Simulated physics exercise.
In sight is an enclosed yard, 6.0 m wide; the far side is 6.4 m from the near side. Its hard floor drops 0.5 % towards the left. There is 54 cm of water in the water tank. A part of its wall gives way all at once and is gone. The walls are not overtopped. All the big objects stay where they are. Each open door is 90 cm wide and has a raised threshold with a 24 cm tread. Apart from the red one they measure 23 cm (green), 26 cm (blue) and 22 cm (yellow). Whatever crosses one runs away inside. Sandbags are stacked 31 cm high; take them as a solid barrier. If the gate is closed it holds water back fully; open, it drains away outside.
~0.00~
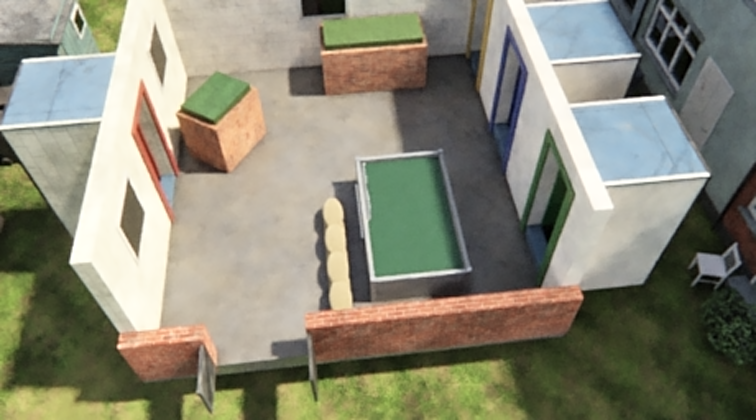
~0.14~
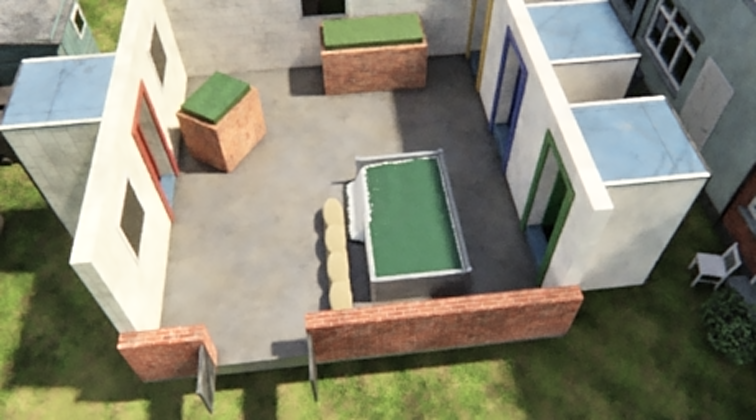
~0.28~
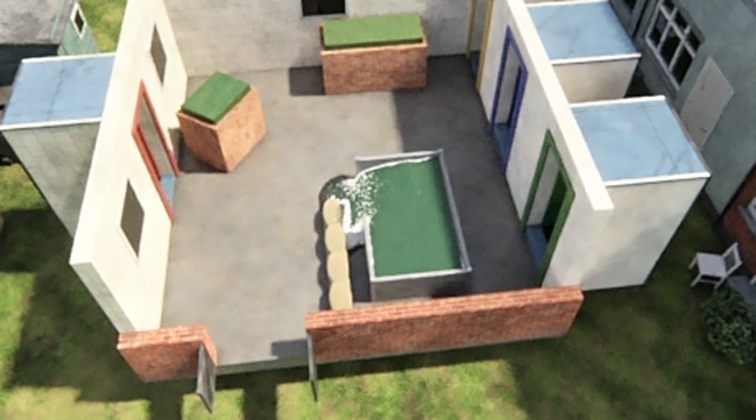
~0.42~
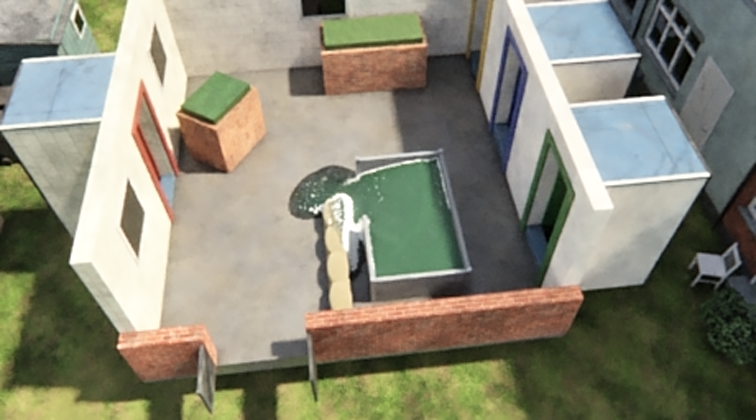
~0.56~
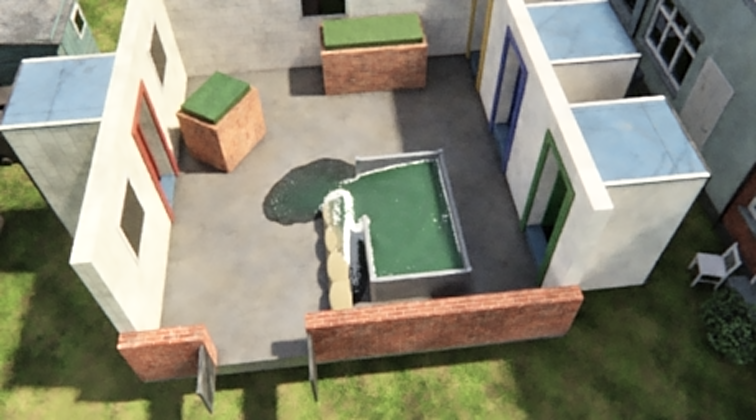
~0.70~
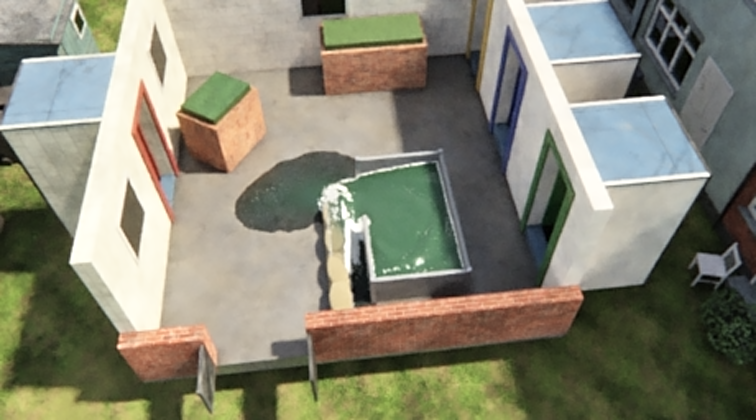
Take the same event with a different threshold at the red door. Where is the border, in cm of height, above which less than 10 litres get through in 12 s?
It would have to be roughly 17 cm high.
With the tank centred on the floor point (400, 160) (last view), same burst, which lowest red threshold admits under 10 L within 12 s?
Some 9.0 cm.
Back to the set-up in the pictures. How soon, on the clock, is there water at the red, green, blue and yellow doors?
Arrival: Red 1.2 s, green 3.0 s, blue 6.0 s, yellow 6.0 s.
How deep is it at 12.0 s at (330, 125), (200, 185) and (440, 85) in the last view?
In that order: 4, 6 and 3 cm.
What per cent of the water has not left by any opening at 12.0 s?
Roughly 88 in a hundred.
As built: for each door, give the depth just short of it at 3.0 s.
Depths in cm: Red 16, green 2, blue 0, yellow 0.
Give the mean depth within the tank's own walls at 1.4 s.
Roughly 36 cm on average.
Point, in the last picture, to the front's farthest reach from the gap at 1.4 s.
At about (177, 176).
After 1.4 s water covers 25 % of the floor, deepest (38 cm) near (349, 221); 12 cm at the red door, 0 litres in over its 10 cm threshold.
After 3.0 s water covers 55 % of the floor, deepest (27 cm) near (350, 230); 16 cm at the red door, 41 litres in over its 10 cm threshold.
After 12.0 s water covers 95 % of the floor, deepest (10 cm) near (316, 74); 6 cm at the red door, 66 litres in over its 10 cm threshold.
At the red door as built, the water arrived by 1.2 s and peaked near 19 cm at 2.2 s.
With a threshold of 15 cm, 19 litres would have come in within the 12 s; with 20 cm, 3 litres. So under 10 litres takes about 17 cm.
